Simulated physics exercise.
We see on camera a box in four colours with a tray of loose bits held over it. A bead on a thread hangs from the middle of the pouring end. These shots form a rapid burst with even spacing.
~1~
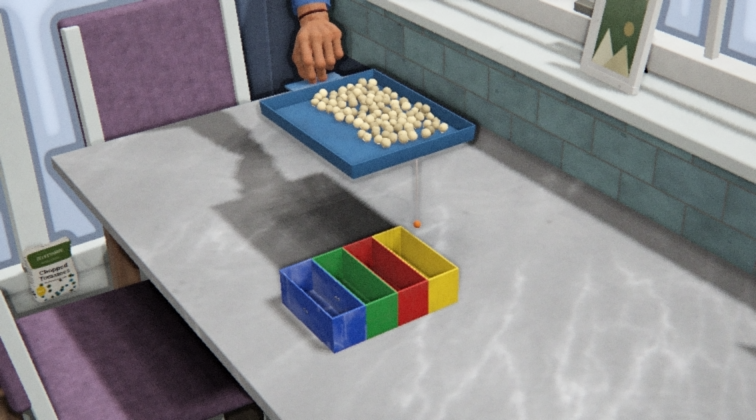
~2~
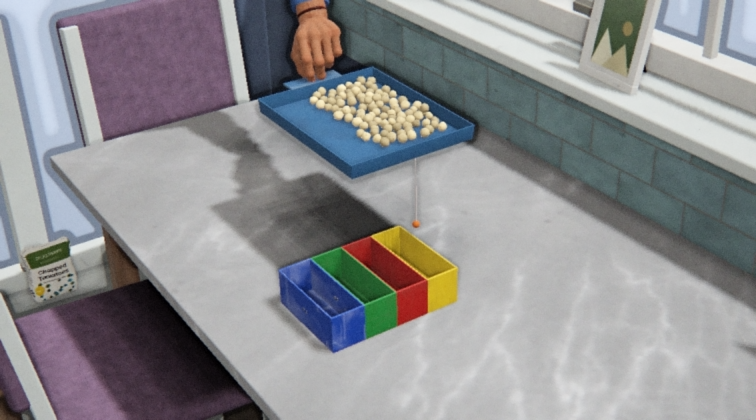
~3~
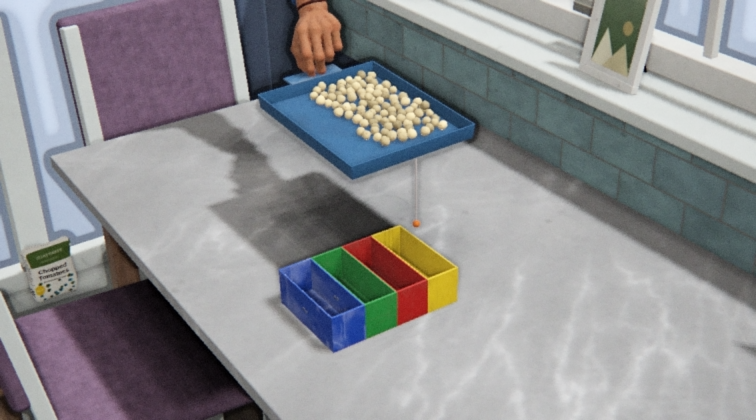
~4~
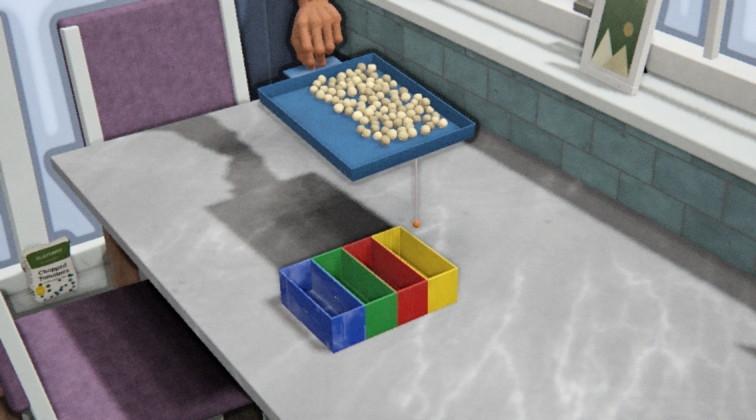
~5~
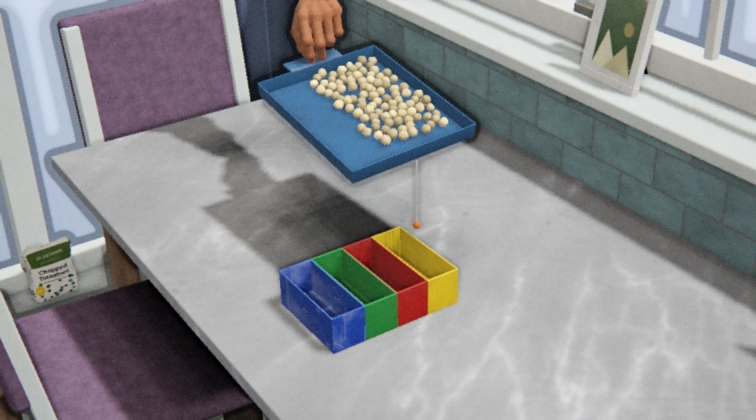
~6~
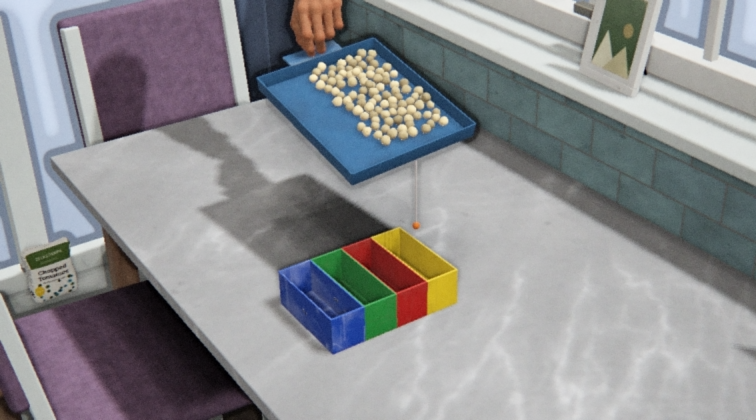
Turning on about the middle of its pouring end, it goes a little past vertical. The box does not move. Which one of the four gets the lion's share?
Lion's share: Red.
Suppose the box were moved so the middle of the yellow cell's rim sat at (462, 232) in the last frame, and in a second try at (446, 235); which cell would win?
For the first spot I'd say the blue cell, and for the second spot that blue cell.
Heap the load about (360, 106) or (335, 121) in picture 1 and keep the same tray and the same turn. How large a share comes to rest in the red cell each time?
It would be roughly 50 per cent for the first and roughly 50 per cent for the second.
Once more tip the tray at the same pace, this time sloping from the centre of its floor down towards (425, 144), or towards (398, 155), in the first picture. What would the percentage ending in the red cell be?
Respectively 0 % and 20 %.
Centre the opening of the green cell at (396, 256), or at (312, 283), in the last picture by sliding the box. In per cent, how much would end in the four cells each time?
First placement near 90 percent, second near 70 percent.
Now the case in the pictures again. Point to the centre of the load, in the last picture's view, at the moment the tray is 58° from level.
The load's middle is around (384, 134).
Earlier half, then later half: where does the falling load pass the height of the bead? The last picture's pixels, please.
Half one: (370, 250), half two: (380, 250).
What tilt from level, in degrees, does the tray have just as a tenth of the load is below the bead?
Around 100° of tilt.
Soon, tray tipped steeply; nearly all on the tray; a stray few in the green cell.
A while on, tray tipped right over; nearly all on the tray; a stray few in the green cell; a stray few in the yellow cell; a stray few falling or outside the box.
Towards the end, tray tipped past a quarter turn; about half in the red cell; about a quarter in the green cell; about a quarter in the yellow cell; a stray few in the blue cell; a small part falling or outside the box.
Finally, tray tipped past a quarter turn; about half in the red cell; about a quarter in the green cell; about a quarter in the yellow cell; a stray few in the blue cell; a small part outside the box.
